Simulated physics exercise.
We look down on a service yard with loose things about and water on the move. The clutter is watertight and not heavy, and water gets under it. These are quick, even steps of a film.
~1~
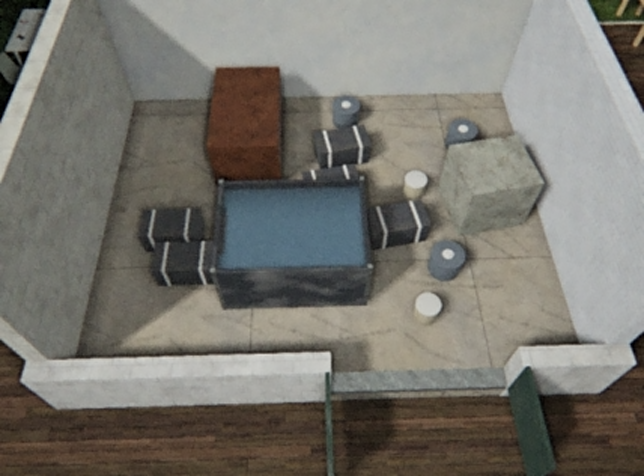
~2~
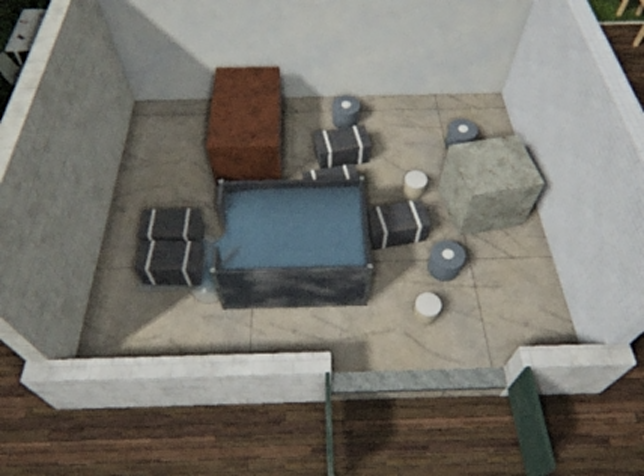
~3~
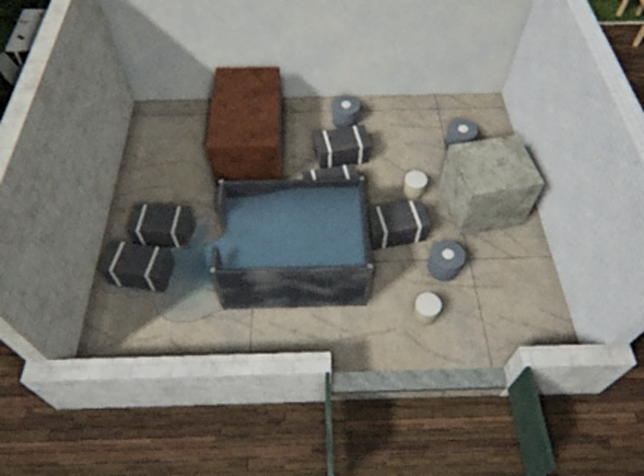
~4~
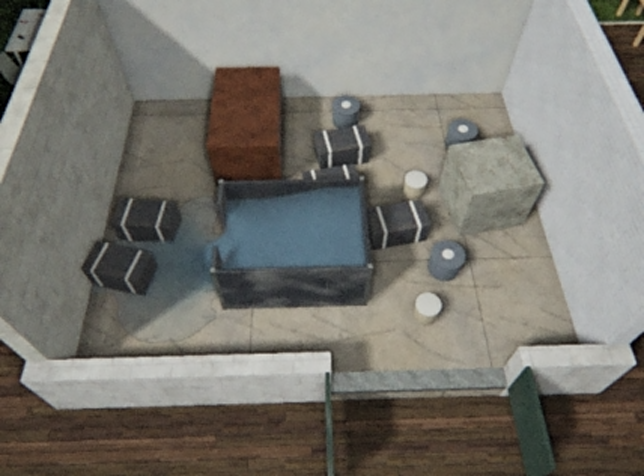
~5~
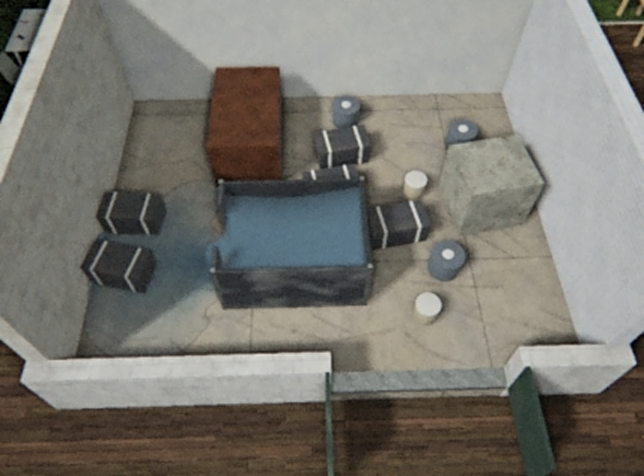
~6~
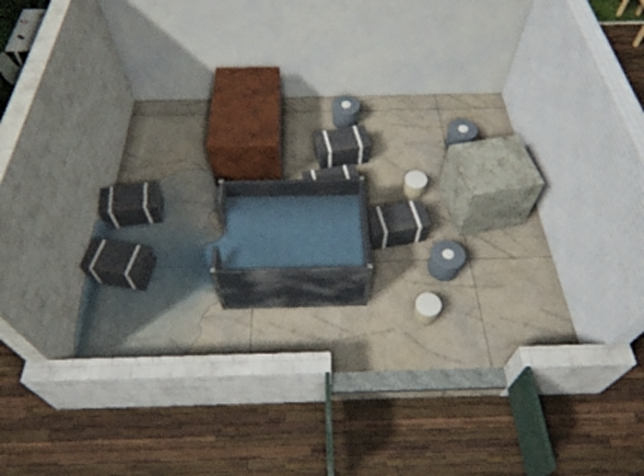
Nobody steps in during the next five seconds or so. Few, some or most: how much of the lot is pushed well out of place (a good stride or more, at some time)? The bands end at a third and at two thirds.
It is not even a third.
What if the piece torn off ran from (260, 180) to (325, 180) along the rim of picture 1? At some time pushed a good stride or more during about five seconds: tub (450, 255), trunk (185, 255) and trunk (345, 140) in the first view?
In turn: Under that, pushed that far, swept aside.
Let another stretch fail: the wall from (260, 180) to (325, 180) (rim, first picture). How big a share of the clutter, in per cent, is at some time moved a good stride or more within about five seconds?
Near 60 in a hundred.
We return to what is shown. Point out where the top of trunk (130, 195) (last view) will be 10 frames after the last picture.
At about (196, 98).
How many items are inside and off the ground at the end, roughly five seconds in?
I count 2.
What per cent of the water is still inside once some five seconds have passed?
About 98 per cent.
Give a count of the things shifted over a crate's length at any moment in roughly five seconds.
3 of them.
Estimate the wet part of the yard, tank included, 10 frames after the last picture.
Close to 35 %.
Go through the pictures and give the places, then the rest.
The first picture shows a trunk at (183, 256), on the bottom; a trunk at (170, 222), on the bottom; 0 of 10 have shifted.
The second picture shows a trunk at (168, 255), on the bottom, close to its start; a trunk at (169, 222), on the bottom; 1 of 10 have shifted.
The third picture shows a trunk at (134, 259) rests on the ground, a stride from its start; a trunk at (159, 219) rests on the ground, close to its start; 2 of 10 have shifted.
The fourth picture shows a trunk at (116, 261) rests on the ground, a stride from its start; a trunk at (144, 213), on the bottom, a stride from its start; 2 of 10 have shifted.
The fifth picture shows a trunk at (116, 259), afloat, a stride from its start; a trunk at (128, 206) rests on the ground, a stride from its start; 2 of 10 have shifted.
The sixth picture shows a trunk at (115, 257), afloat, a stride from its start; a trunk at (128, 197), afloat, a stride from its start; 2 of 10 have shifted.
A moment on, 2 of 10 are well off their spots; 1 afloat.
Next, 2 of 10 are well off their spots; 1 afloat.
Later, 3 of 10 are well off their spots; 2 afloat.
In the end, 3 of 10 are well off their spots, and 3 have been at some point; 2 afloat.
